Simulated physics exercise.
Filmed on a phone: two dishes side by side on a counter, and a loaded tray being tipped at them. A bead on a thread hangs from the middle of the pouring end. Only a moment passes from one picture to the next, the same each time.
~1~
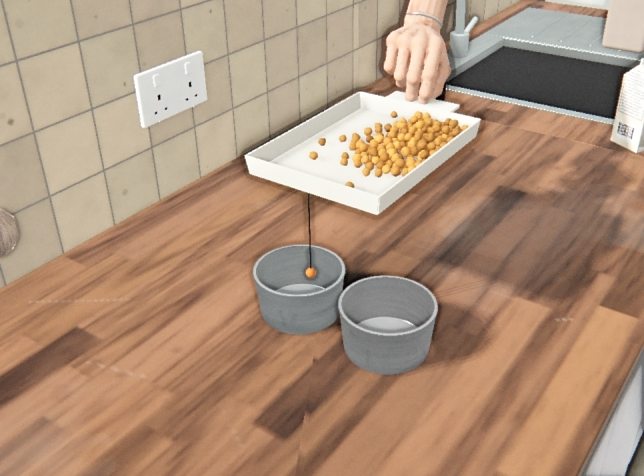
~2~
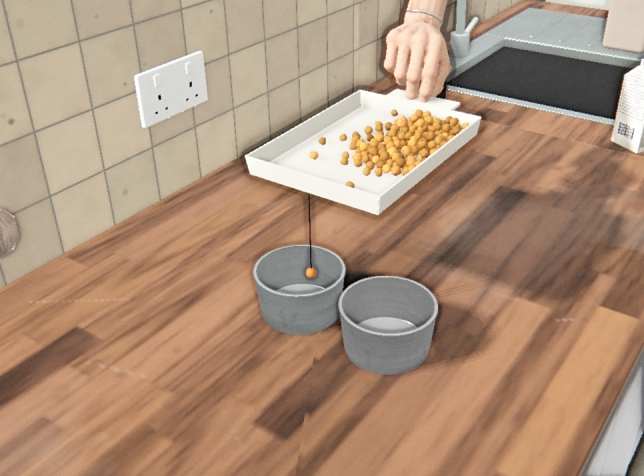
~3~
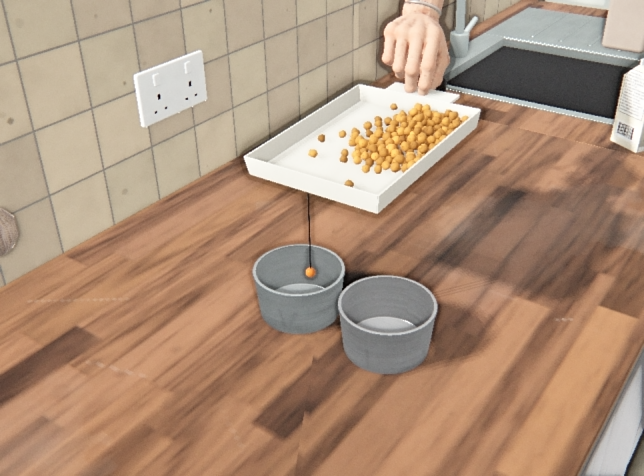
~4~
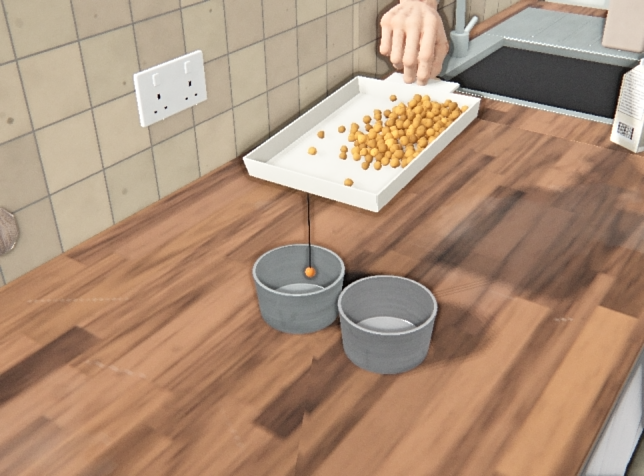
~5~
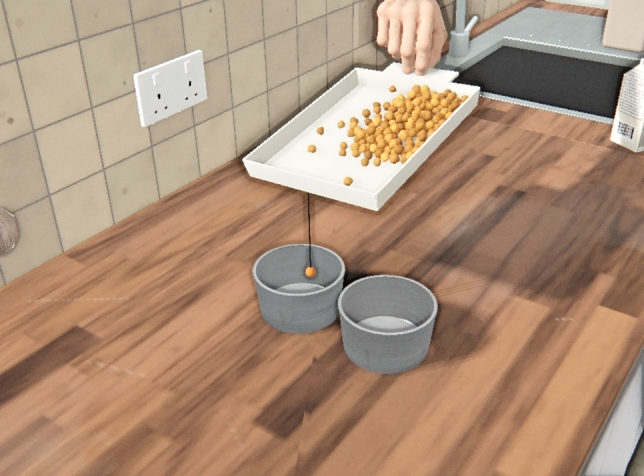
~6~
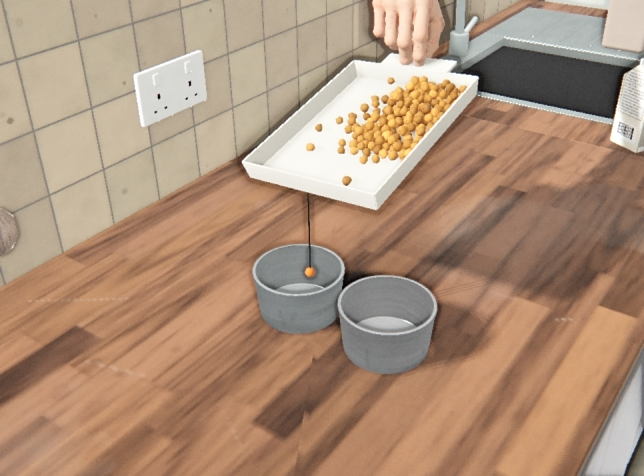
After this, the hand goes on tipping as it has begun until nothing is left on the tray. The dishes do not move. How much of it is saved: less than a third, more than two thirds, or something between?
Caught overall: Less than a third.
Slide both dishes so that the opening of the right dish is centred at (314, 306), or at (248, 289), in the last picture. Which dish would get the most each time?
In turn: The left one; the right dish.
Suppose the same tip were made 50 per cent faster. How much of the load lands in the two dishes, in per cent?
About 10 per cent.
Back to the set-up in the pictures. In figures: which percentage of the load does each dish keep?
The left dish has 10 per cent, the right dish has 0.
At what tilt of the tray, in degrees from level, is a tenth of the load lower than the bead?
At some 100 degrees.
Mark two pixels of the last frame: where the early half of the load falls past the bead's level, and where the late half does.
Early half (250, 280), late half (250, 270).
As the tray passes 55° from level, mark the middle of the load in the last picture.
Near (307, 151).
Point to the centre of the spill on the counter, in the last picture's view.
Near (220, 338).
Soon after the last picture, tray tipped steeply; nearly all on the tray; a stray few outside both; a stray few in the air.
A little later, tray tipped right over; nearly all on the tray; a small part outside both; a stray few in the air.
Later still, tray tipped past a quarter turn; a small part in the left dish; nearly all outside both.
At rest, tray tipped past a quarter turn; none in the right dish; a small part in the left dish; nearly all outside both.
